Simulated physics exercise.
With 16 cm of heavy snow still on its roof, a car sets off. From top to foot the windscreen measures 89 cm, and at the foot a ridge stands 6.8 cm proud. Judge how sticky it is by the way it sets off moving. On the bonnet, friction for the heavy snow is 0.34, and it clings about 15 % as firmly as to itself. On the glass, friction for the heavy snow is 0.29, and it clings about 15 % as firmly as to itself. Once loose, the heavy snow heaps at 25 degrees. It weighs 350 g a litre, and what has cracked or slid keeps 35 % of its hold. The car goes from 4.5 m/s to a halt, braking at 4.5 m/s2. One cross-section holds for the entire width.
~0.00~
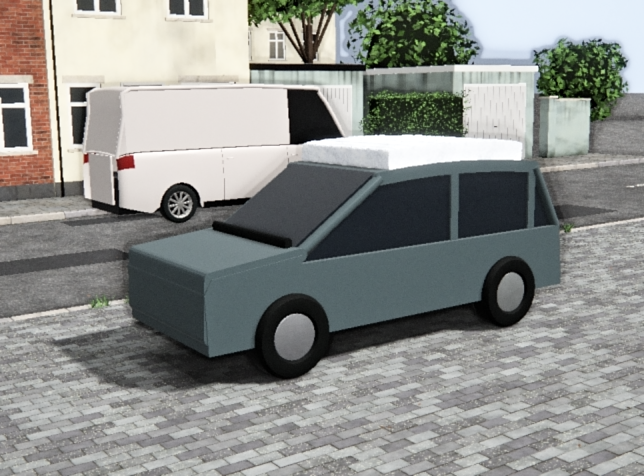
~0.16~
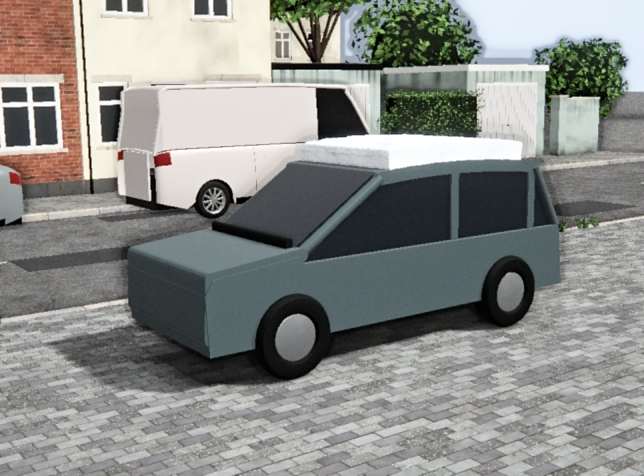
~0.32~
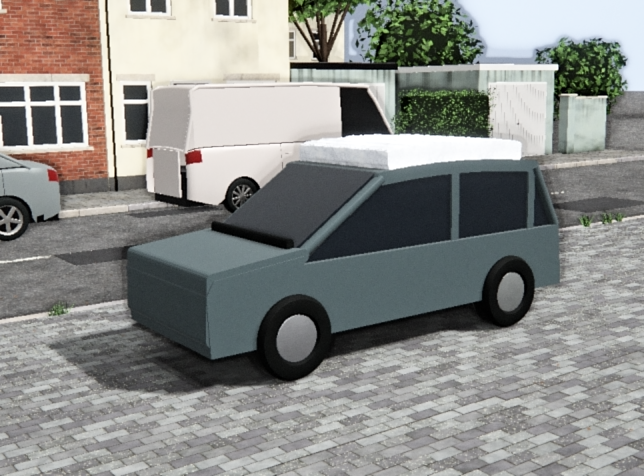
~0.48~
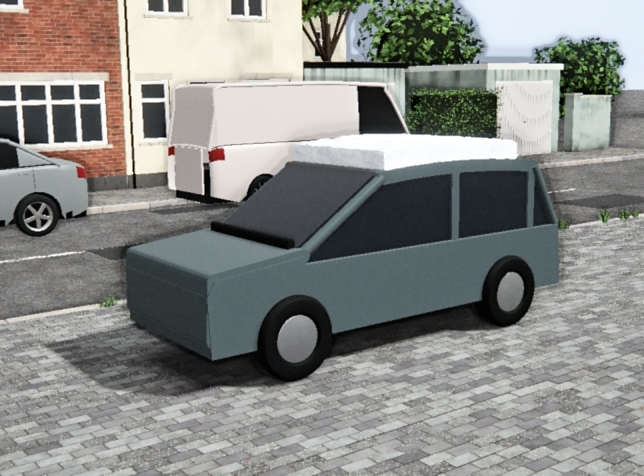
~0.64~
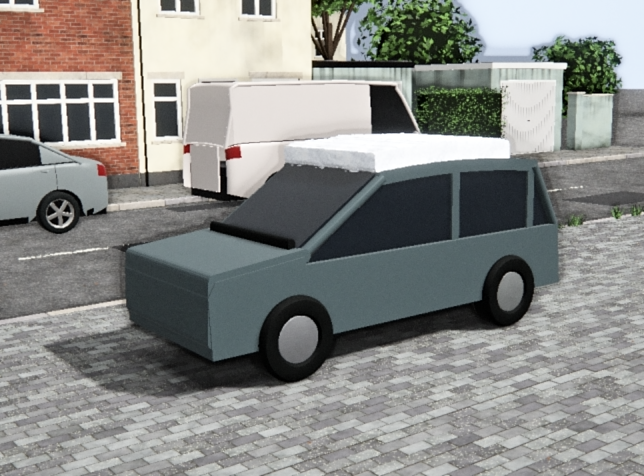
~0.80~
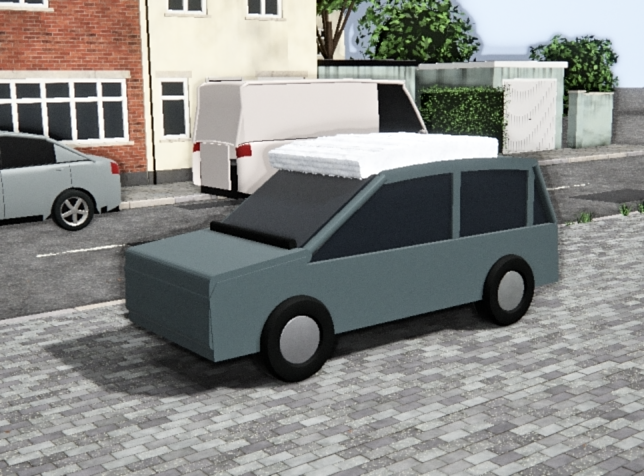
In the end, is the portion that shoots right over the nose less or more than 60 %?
The portion that shoots right over the nose is less than 60 %.
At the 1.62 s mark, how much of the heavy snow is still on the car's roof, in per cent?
Roughly 9 percent.
After 1.17 s, 50 % of the snow is on the roof, 42 % on the glass, 9 % on the bonnet and none has gone off the nose.
After 1.62 s, 9 % of the snow is on the roof, 49 % on the glass, 40 % on the bonnet and 2 % has gone off the nose.
After 2.06 s, none of the snow is on the roof, 42 % on the glass, 51 % on the bonnet and 7 % has gone off the nose.
After 2.50 s, none of the snow is on the roof, 41 % on the glass, 45 % on the bonnet and 14 % has gone off the nose.
After 3.10 s, at the end, none of the snow is on the roof, 41 % on the glass, 45 % on the bonnet and 14 % has gone off the nose.
